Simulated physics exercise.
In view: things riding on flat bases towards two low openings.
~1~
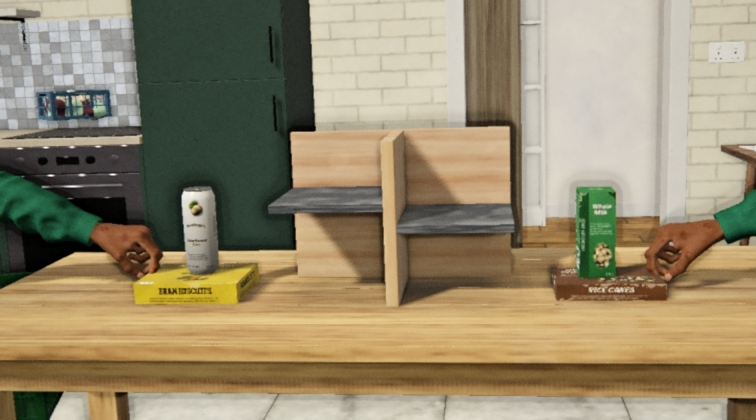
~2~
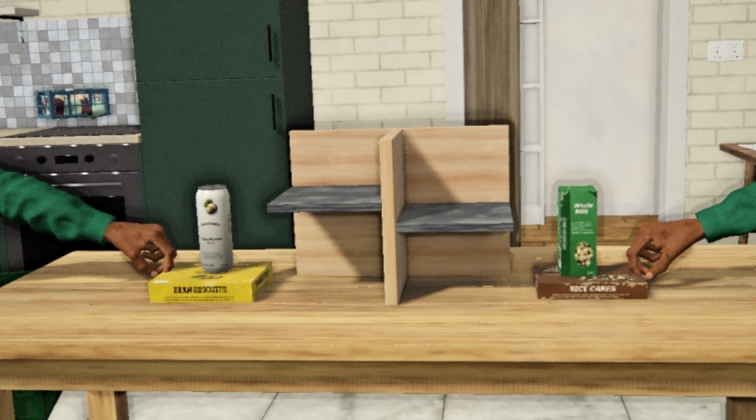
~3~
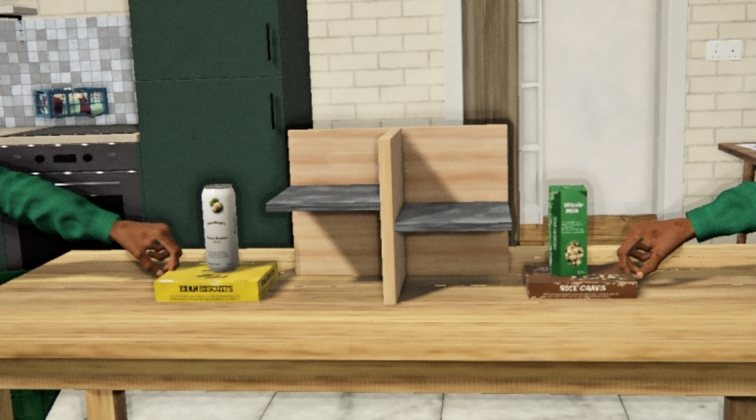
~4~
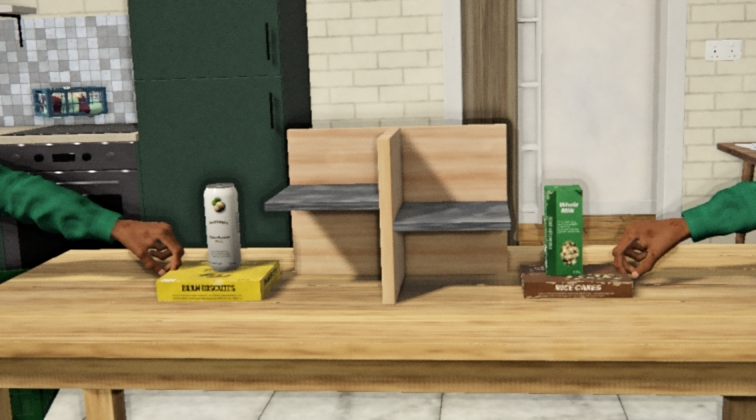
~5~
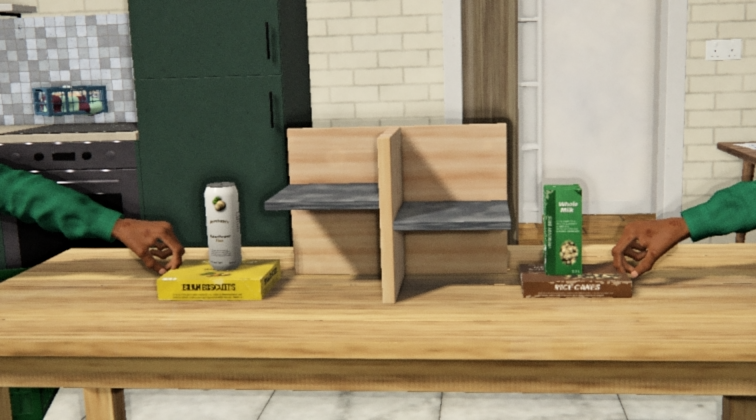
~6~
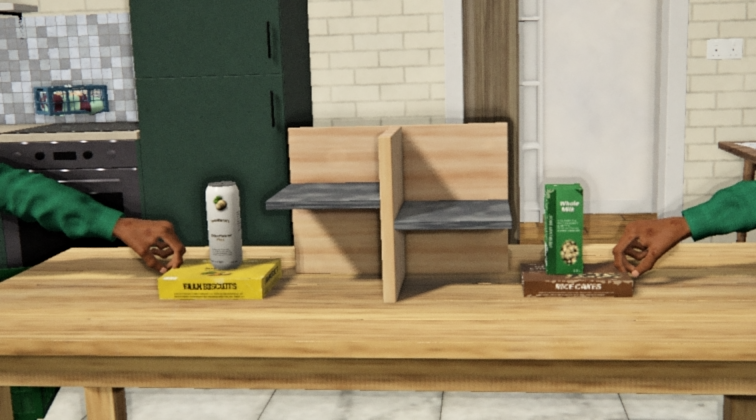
Two hands slid a yellow box carrying a white can and a brown packet carrying a green carton a short way inward from either side of a small wooden shelf unit, then barely moved.
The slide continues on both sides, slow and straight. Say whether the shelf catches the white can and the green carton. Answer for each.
In the end the white can gets scraped off its spot and the green carton gets scraped off its spot.
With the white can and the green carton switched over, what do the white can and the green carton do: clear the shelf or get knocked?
The white can gets knocked and the green carton is knocked back.
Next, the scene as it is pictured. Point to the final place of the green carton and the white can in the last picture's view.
The green carton around (533, 259); the white can around (255, 260).
Then, 1.12 s past the last view, white can leaning 12° off how it started near (269, 224); green carton leaning 17° off how it started near (526, 226).
Then, 1.52 s past the last view, white can leaning 40° off how it started near (271, 226); green carton on its side near (554, 255).
Then, 1.74 s past the last view, white can on its side near (249, 254); green carton upside down near (560, 250).
Finally, the white can is knocked back, near (255, 260); the green carton is knocked back, near (533, 259).
